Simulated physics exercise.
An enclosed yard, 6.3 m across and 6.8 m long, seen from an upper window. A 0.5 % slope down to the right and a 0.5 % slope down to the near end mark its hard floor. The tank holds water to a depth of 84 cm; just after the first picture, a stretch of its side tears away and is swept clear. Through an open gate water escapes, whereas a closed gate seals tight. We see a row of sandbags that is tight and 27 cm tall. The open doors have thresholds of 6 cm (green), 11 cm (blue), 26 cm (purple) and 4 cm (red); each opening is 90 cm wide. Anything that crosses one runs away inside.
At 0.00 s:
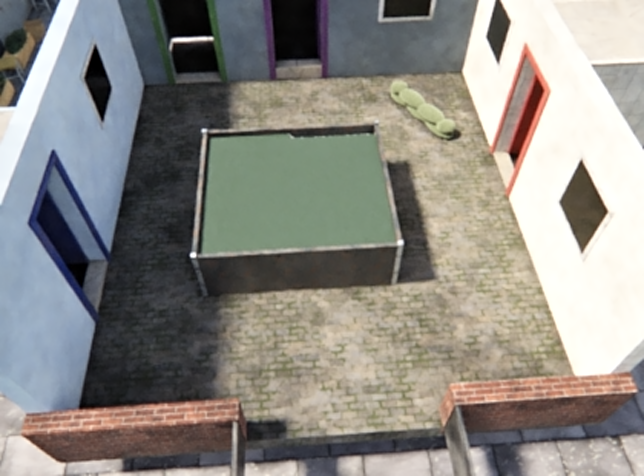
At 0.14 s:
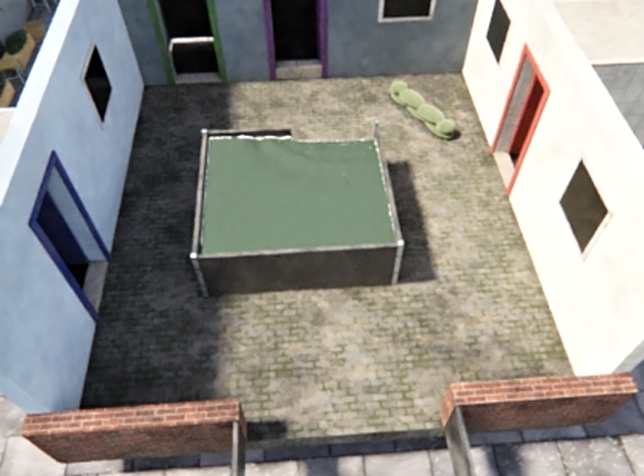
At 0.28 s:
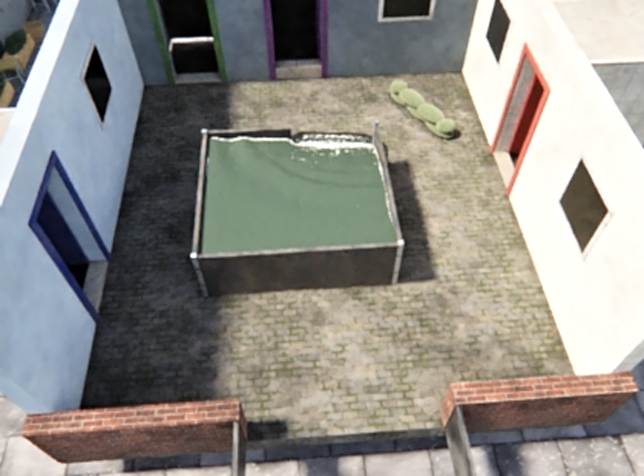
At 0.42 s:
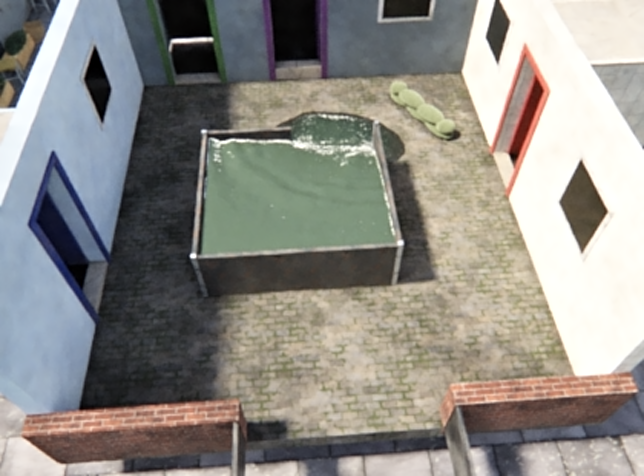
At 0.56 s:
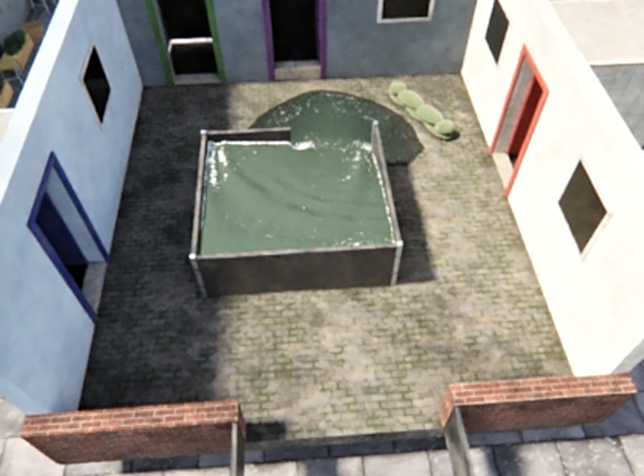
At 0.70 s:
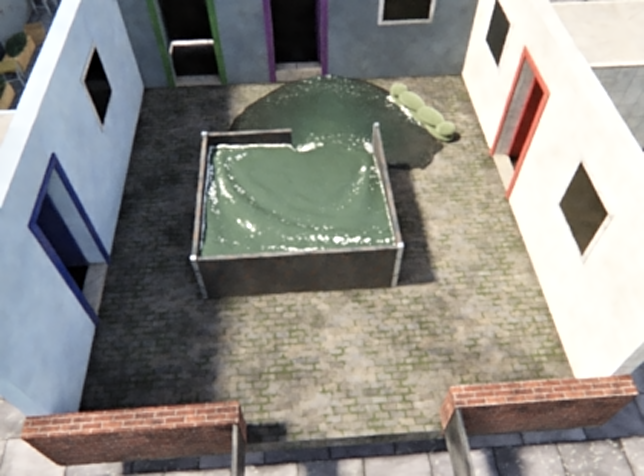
At the start, a tank of still green water stands in a paved yard enclosed by walls with coloured door surrounds. Part of its far side opens, and the water surface ripples and foams as water pours out, spreading across the paving in a widening dark pool that surrounds the pale green object behind.
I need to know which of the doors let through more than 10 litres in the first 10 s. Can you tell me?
In order: The green door surpasses the limit. The blue door falls short of the limit. The purple door surpasses the limit. The red door surpasses the limit.
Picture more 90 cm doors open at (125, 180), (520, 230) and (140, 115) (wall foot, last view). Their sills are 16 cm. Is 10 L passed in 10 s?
Well, the first is on the low side, the second is on the low side, and the third is on the high side.
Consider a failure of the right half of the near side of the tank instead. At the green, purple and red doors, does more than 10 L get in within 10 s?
Against that limit: Green under, purple not over, red under.
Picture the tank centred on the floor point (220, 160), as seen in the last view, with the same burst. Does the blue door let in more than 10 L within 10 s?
Then, at blue, it's within bounds.
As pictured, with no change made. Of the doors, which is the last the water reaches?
The blue door is last.
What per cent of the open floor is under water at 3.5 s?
Covered: Roughly 55 per cent.
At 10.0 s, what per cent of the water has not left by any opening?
Some 84 out of every hundred parts.
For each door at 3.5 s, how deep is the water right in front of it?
In centimetres - green: 11, blue: 0, purple: 30, red: 11.
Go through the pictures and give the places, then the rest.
The first picture shows still water, 84 cm deep, in the tank at (295, 187).
In the second picture, water pours out on the tank's far side and has run 0.8 m, to a hidden place; typically 7 cm deep outside, 84 cm at the tank's back.
In the third picture, water pours out on the tank's far side and has run 1.0 m, to a hidden place; typically 13 cm deep outside, 84 cm at the tank's back.
In the fourth picture, water pours out on the tank's far side and has run 1.4 m, to (303, 117); typically 10 cm deep outside, 84 cm at the tank's back.
In the fifth picture, the front is at (310, 94), 2.1 m from the gap on the tank's far side; 4.6 m2 of floor is under water; 84 cm left at the back of the tank.
In the sixth picture, water pours out on the tank's far side and has run 2.6 m, to (351, 79); typically 6 cm deep outside, 78 cm at the tank's back.
After 1.4 s water covers 25 % of the floor and is deepest (56 cm) near (364, 82); green door 7 cm at the sill, 0 L in, blue door not reached, purple door 41 cm at the sill, 32 L in, red door not reached.
After 2.2 s water covers 35 % of the floor and is deepest (47 cm) near (367, 99); green door 11 cm at the sill, 5 L in, blue door not reached, purple door 43 cm at the sill, 100 L in, red door 2 cm at the sill, 0 L in.
After 3.5 s water covers 55 % of the floor and is deepest (32 cm) near (329, 95); green door 11 cm at the sill, 21 L in, blue door not reached, purple door 30 cm at the sill, 167 L in, red door 11 cm at the sill, 4 L in.
After 6.0 s water covers 90 % of the floor and is deepest (26 cm) near (453, 78); green door 13 cm at the sill, 65 L in, blue door 5 cm at the sill, 0 L in, purple door 19 cm at the sill, 176 L in, red door 8 cm at the sill, 37 L in.
After 10.0 s water covers 95 % of the floor and is deepest (18 cm) near (149, 431); green door 9 cm at the sill, 136 L in, blue door 10 cm at the sill, 0 L in, purple door 11 cm at the sill, 176 L in, red door 6 cm at the sill, 61 L in.
